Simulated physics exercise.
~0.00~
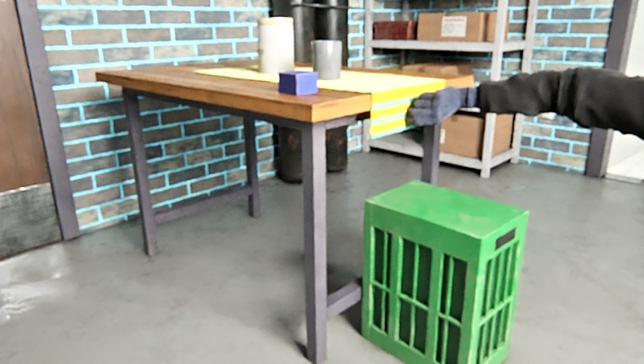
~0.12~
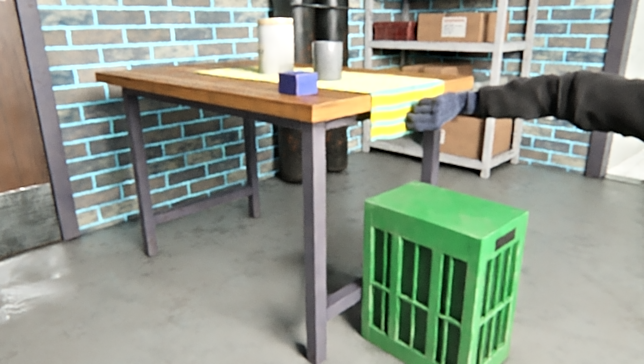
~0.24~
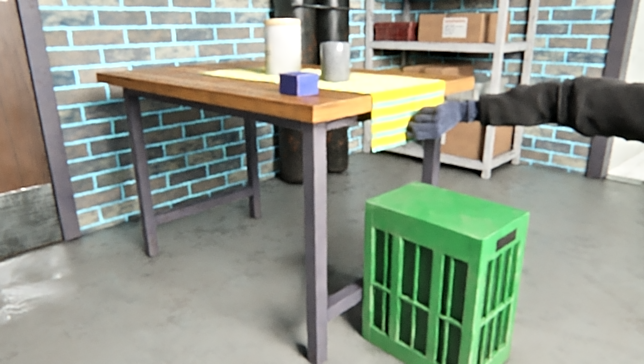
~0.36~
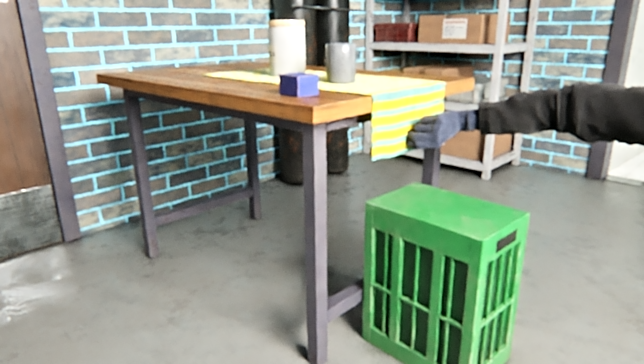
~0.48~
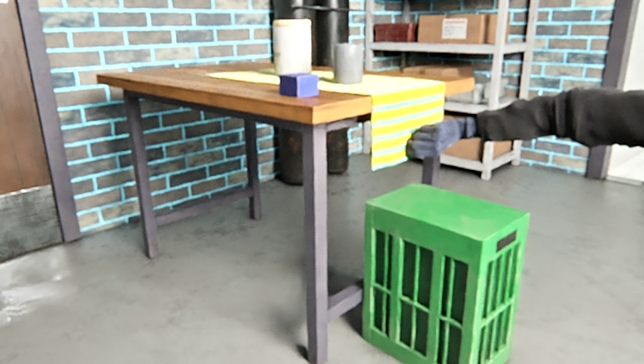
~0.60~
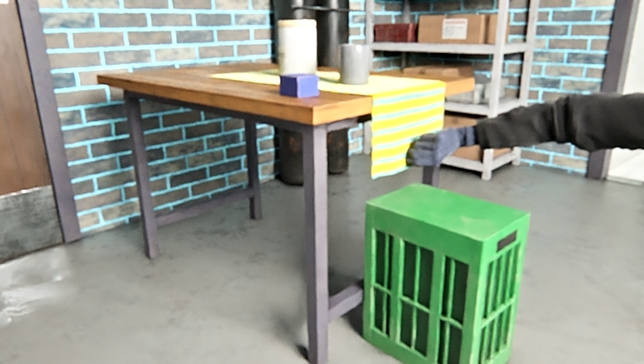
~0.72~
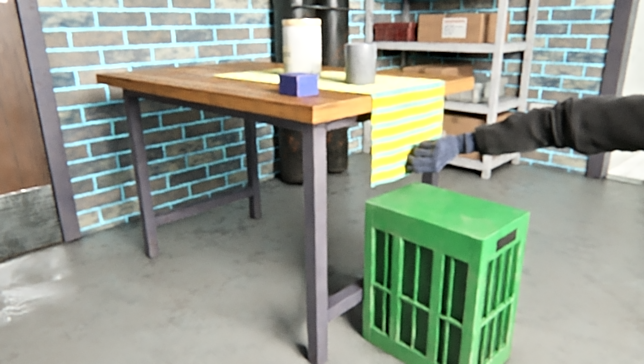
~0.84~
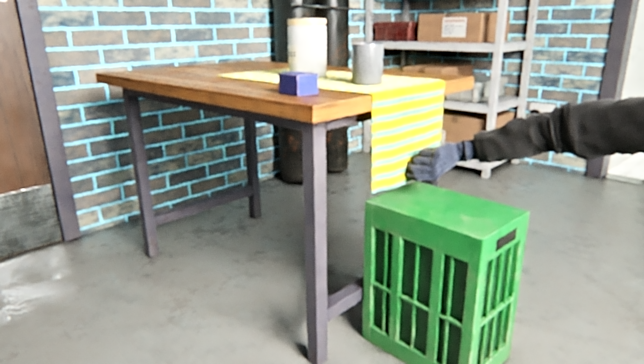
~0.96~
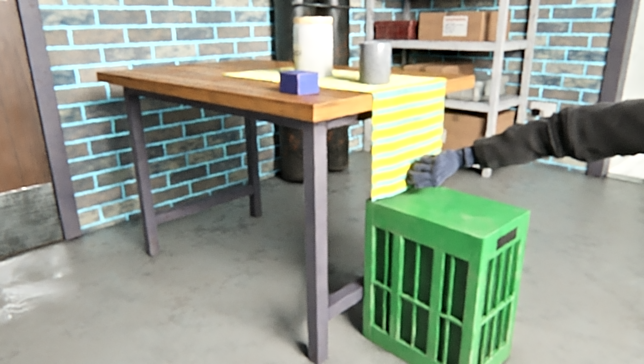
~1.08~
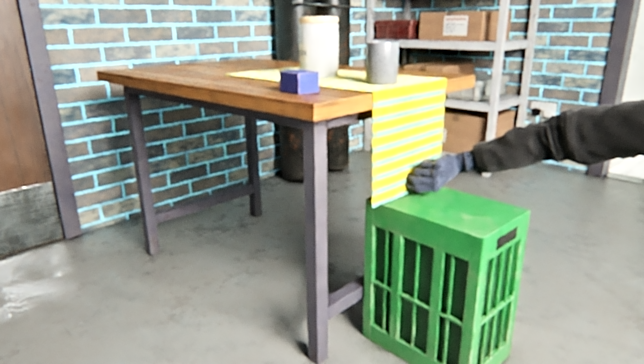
We see a gloved hand slowly pull the hanging end of a yellow striped towel down from a wooden table, carrying a grey mug and white canister rightward, until the hem reaches the green crate, with both still upright and the blue block unmoved on the table.
